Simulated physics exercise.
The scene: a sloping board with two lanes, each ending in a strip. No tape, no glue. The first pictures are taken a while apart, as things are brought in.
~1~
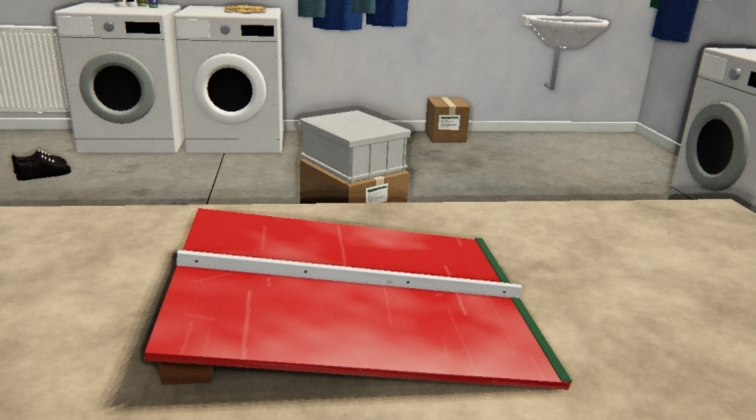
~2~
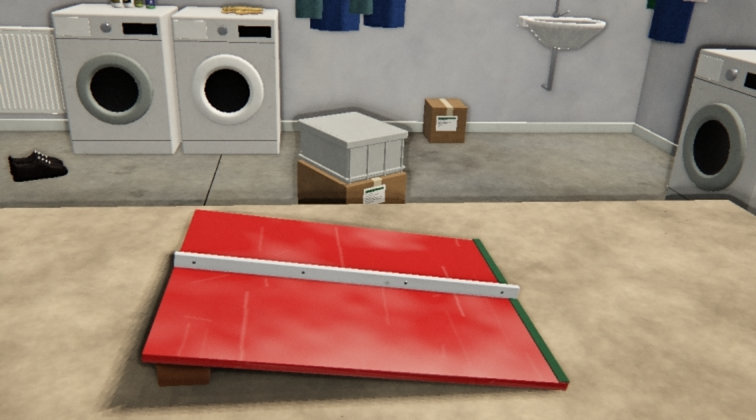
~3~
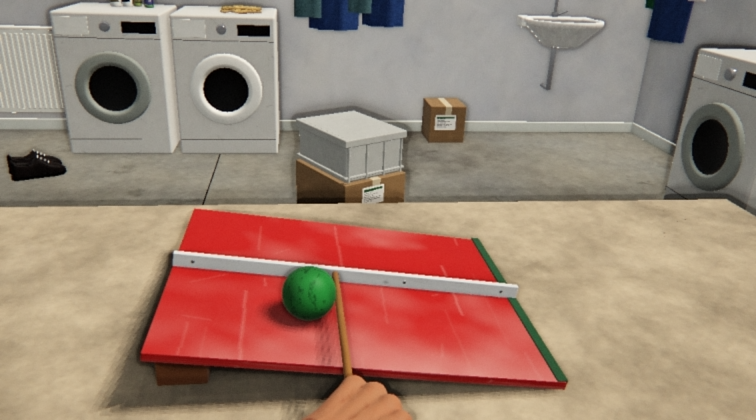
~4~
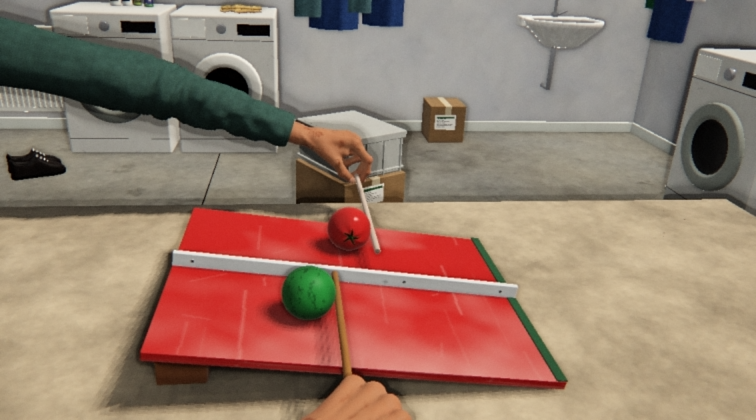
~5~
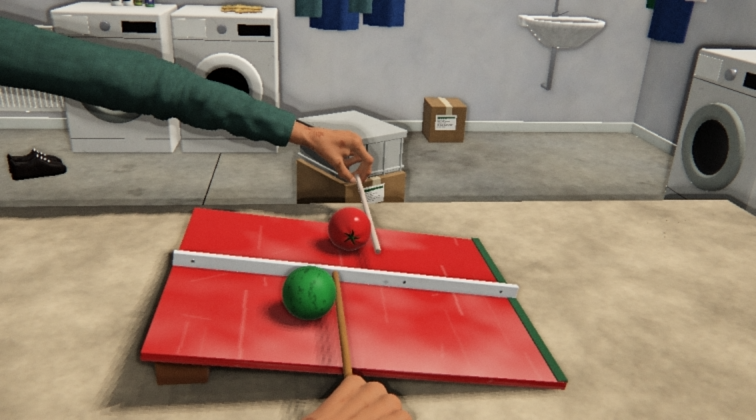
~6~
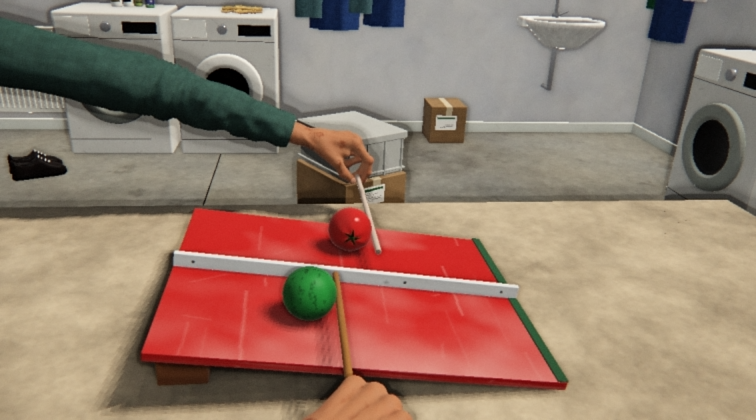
At the start, a sloping red board with two lanes lies bare on a table in a laundry room. A green ball appears on the near lane, held back by a hand with a stick, then a red tomato on the far lane behind another hand's stick, and both stay still.
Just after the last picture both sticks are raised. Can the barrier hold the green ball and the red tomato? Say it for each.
Here the green ball runs past the strip, the red tomato runs past the strip.
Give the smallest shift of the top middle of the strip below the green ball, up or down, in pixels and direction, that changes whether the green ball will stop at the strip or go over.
Some 8 pixels, up.
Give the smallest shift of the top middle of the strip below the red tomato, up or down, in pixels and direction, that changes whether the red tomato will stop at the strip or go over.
A shift of 4 pixels, going up.
Then, 0.60 s on from there, green ball rolling on the board near (414, 304); red tomato rolling on the board near (433, 239).
Then, 1.00 s on from there, green ball off the board near (587, 322); red tomato off the board near (562, 254).
Then, 1.36 s on from there, green ball off the board near (737, 319); red tomato off the board near (670, 252).
In the end, the green ball goes over the end; the red tomato goes over the end.
